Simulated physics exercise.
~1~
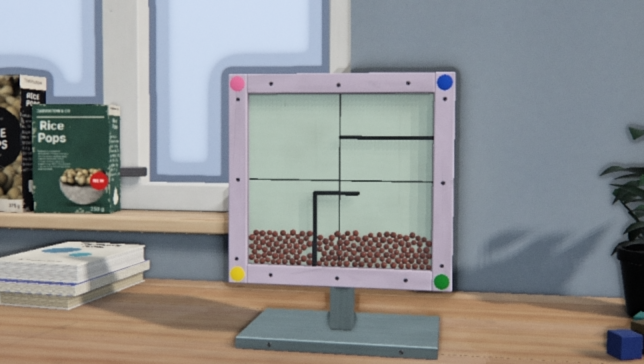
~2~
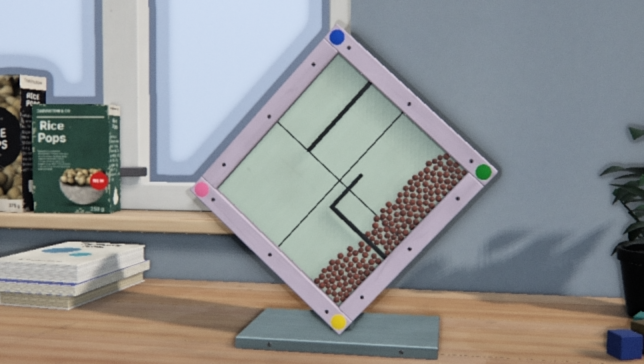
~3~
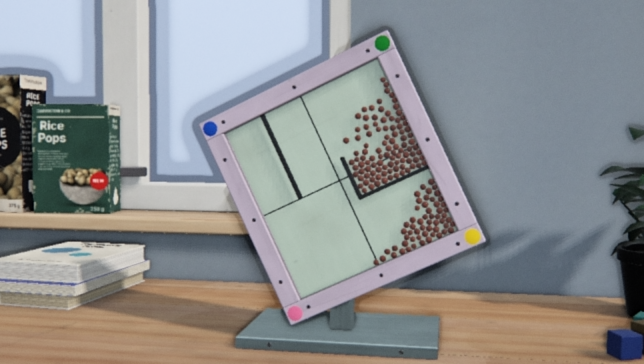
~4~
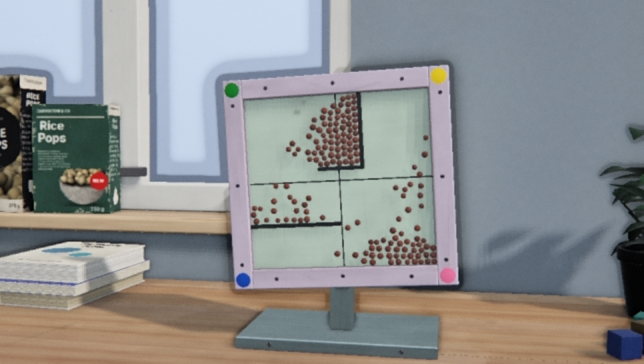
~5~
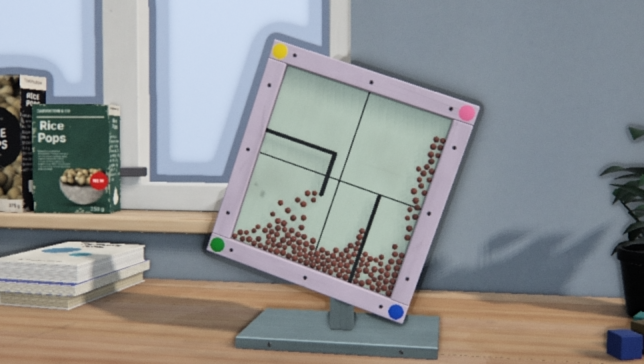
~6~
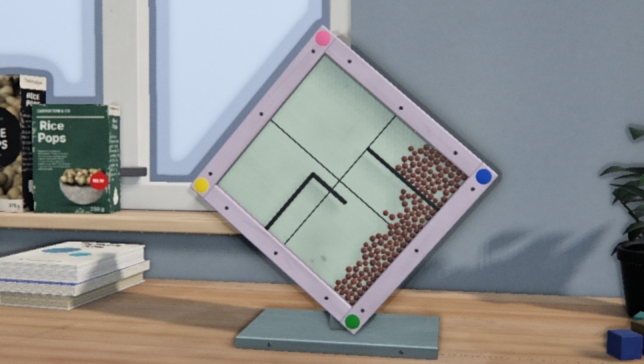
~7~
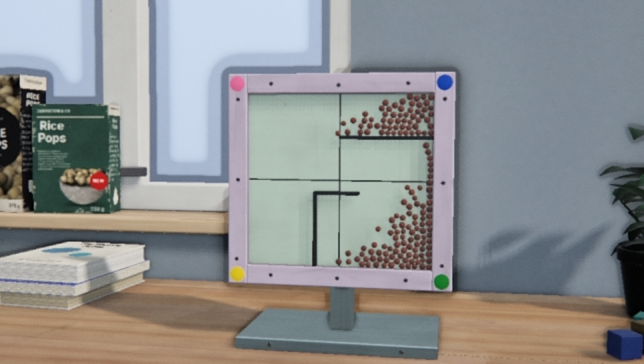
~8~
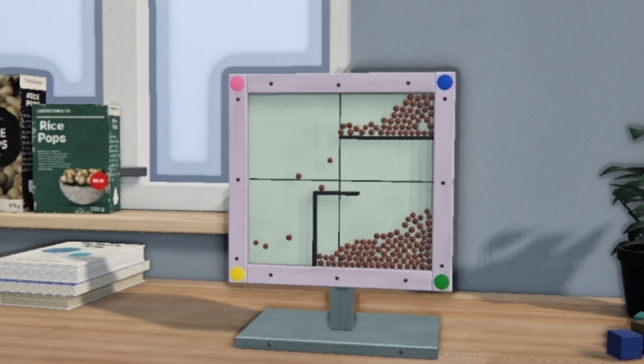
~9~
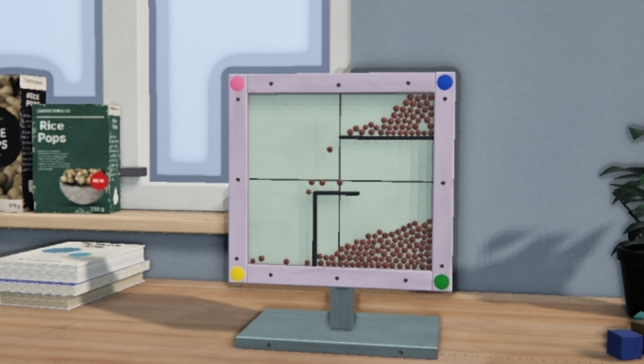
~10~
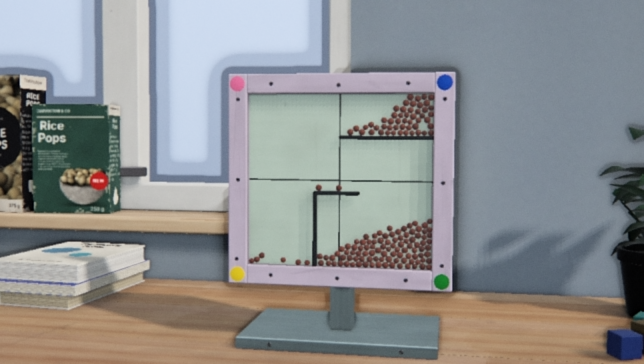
A square, pale lilac case with a clear front, coloured corner dots and black inner ledges stands upright on a grey base, holding a low layer of reddish beads. It is seen from the front on a wooden desk, with books and a Rice Pops box at left and a plant at right. The case spins anticlockwise, and the beads slide, pile against the ledges and tumble across. After one whole turn it stops upright, and stray beads drop at left. Finally the beads rest mostly in a slope at lower right, with a heap on the upper right shelf and a few at lower left.
